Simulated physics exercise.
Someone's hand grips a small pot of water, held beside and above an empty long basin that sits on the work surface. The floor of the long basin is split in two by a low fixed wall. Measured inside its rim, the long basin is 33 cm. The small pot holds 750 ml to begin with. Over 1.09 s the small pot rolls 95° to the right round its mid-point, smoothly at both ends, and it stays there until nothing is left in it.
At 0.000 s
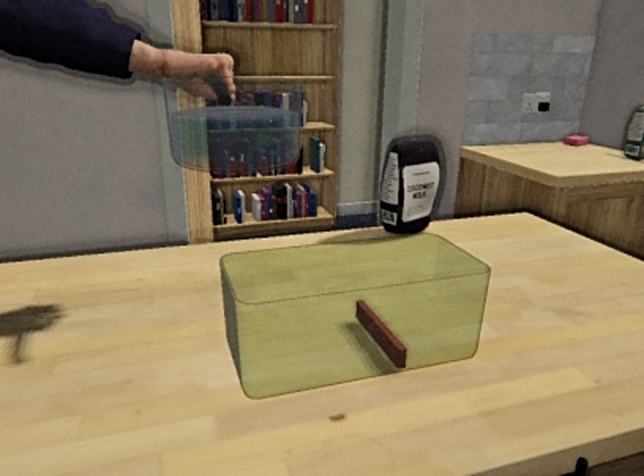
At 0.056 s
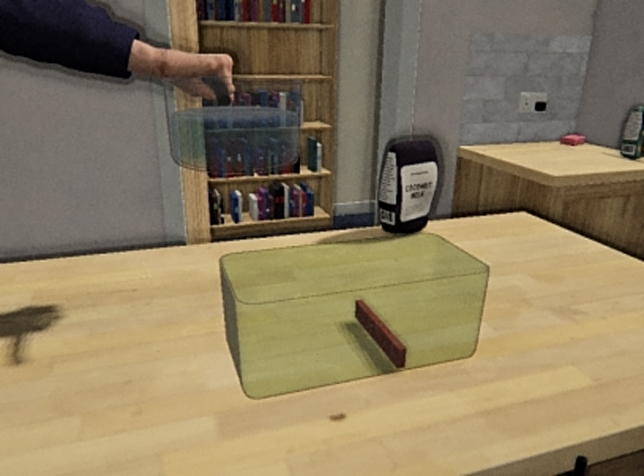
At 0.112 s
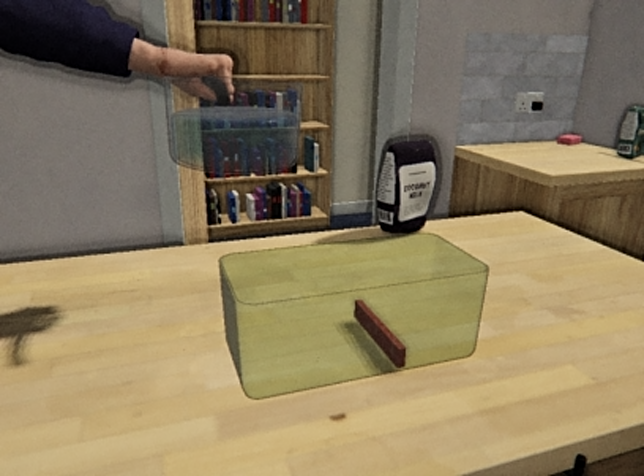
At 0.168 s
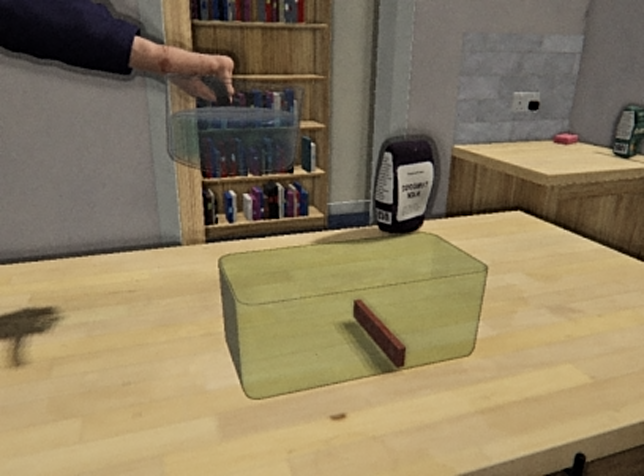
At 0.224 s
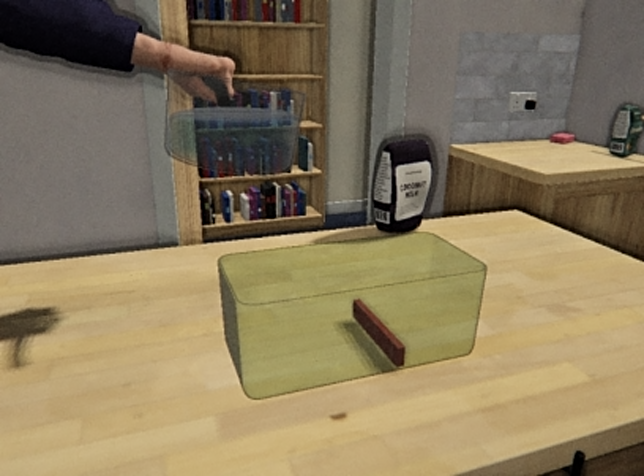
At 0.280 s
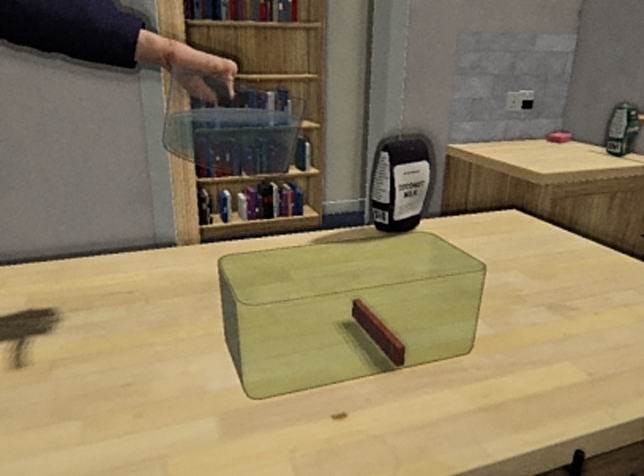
A hand in a dark sleeve reaches in from the upper left over a pale wooden worktop, seen from slightly above in a room with a bookcase behind. It holds a small clear bluish pot of water above a long, see-through yellow-green basin with a red-brown divider, a dark, white-labelled bottle behind. The pot tilts slightly to the right, while the camera drifts slightly, sliding the background left.
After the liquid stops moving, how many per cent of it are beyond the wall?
About 11 per cent.
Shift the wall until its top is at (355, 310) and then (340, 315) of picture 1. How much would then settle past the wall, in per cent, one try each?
First try about 40 %, second try about 75 %.
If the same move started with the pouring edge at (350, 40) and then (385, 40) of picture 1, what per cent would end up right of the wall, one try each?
Try 1: Approx. 70 %; try 2: Approx. 65 %.
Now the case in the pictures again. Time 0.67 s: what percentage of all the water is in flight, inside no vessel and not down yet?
Close to 22 in a hundred.
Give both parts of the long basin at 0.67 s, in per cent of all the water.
About 1 left, about 0 right.
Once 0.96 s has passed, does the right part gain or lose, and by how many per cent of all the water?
I'd say it grows by some 7.
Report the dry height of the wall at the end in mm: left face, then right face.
Left 8 mm, right 24 mm.
By 0.67 s the tilt is 65° and 76 per cent is still to pour, 1 is left of the wall and 0 right of it.
By 0.96 s the tilt is 92° and 24 per cent is still to pour, 49 is left of the wall and 4 right of it.
By 1.26 s the tilt is 95° and 5 per cent is still to pour, 79 is left of the wall and 9 right of it.
By 1.59 s the tilt is 95° and 1 per cent is still to pour, 86 is left of the wall and 11 right of it.
At rest 87 per cent lies left of the wall, 11 right of it and 2 outside.
